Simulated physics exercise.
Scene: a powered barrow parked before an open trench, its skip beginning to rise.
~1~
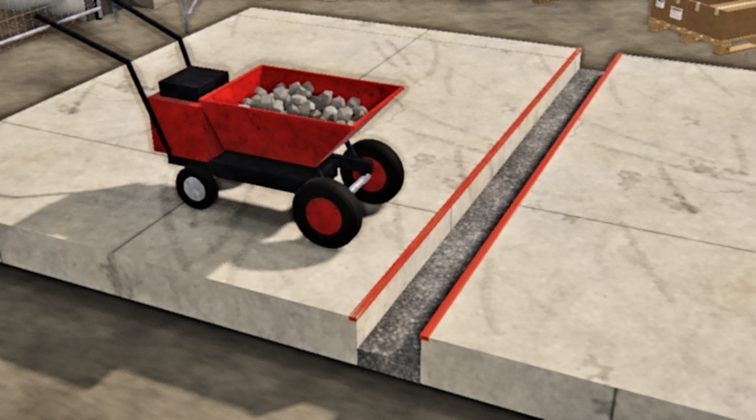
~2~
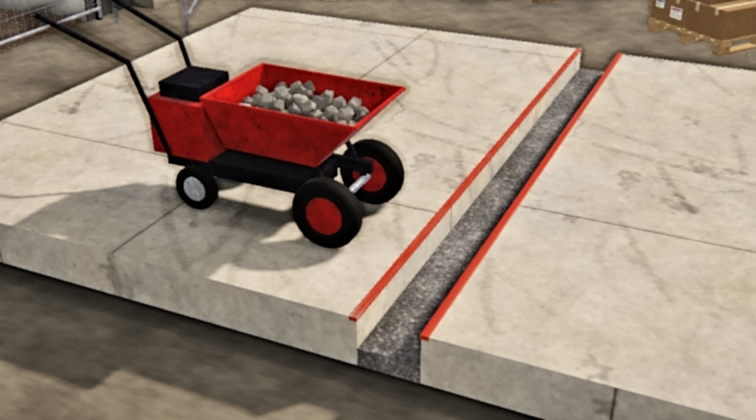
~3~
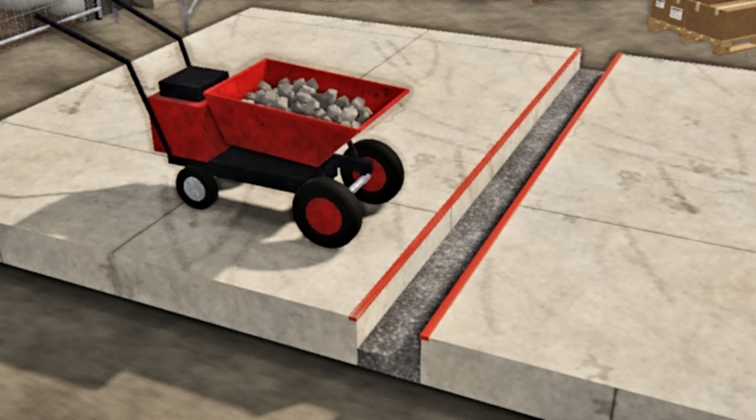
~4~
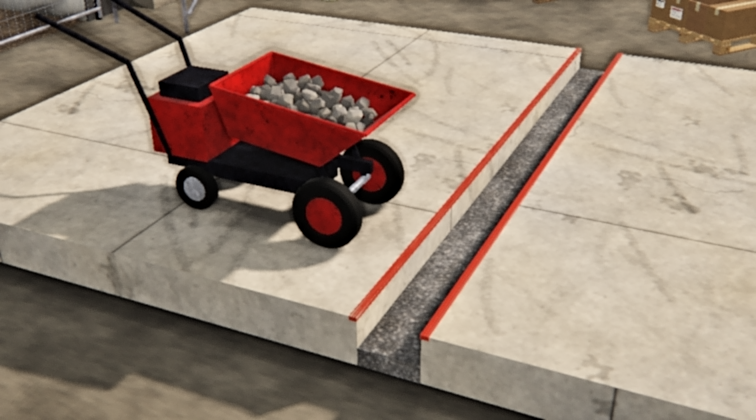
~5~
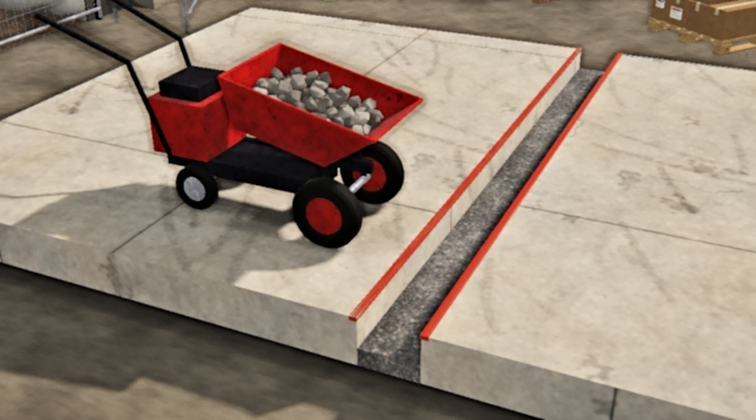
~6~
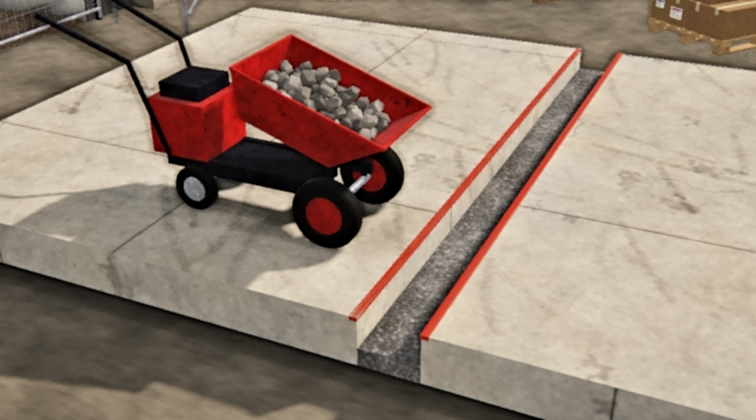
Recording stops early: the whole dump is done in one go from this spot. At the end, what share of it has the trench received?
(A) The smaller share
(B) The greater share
The answer is B.
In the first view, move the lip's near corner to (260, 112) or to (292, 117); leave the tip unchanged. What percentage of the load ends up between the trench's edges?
Estimates: 30 %, 60 %.
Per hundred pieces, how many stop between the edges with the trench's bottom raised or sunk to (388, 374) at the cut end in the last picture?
Estimate: Approx. 80 in a hundred.
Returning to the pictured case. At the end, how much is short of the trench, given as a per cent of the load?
Roughly 0 percent of the pieces, I think.
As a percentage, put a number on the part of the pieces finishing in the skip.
That comes to about 0 per cent or so.
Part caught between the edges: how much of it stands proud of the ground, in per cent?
Roughly 10 percent.
Soon after the last picture, skip tipped steeply; all in the skip.
A little later, skip tipped right over; about two thirds in the skip; about a third in or heaped over the trench; a small part beyond it; a stray few falling.
Later still, skip tipped right over; a stray few in the skip; about two thirds in or heaped over the trench; about a quarter beyond it.
At rest, skip tipped right over; most in or heaped over the trench; about a quarter beyond it.
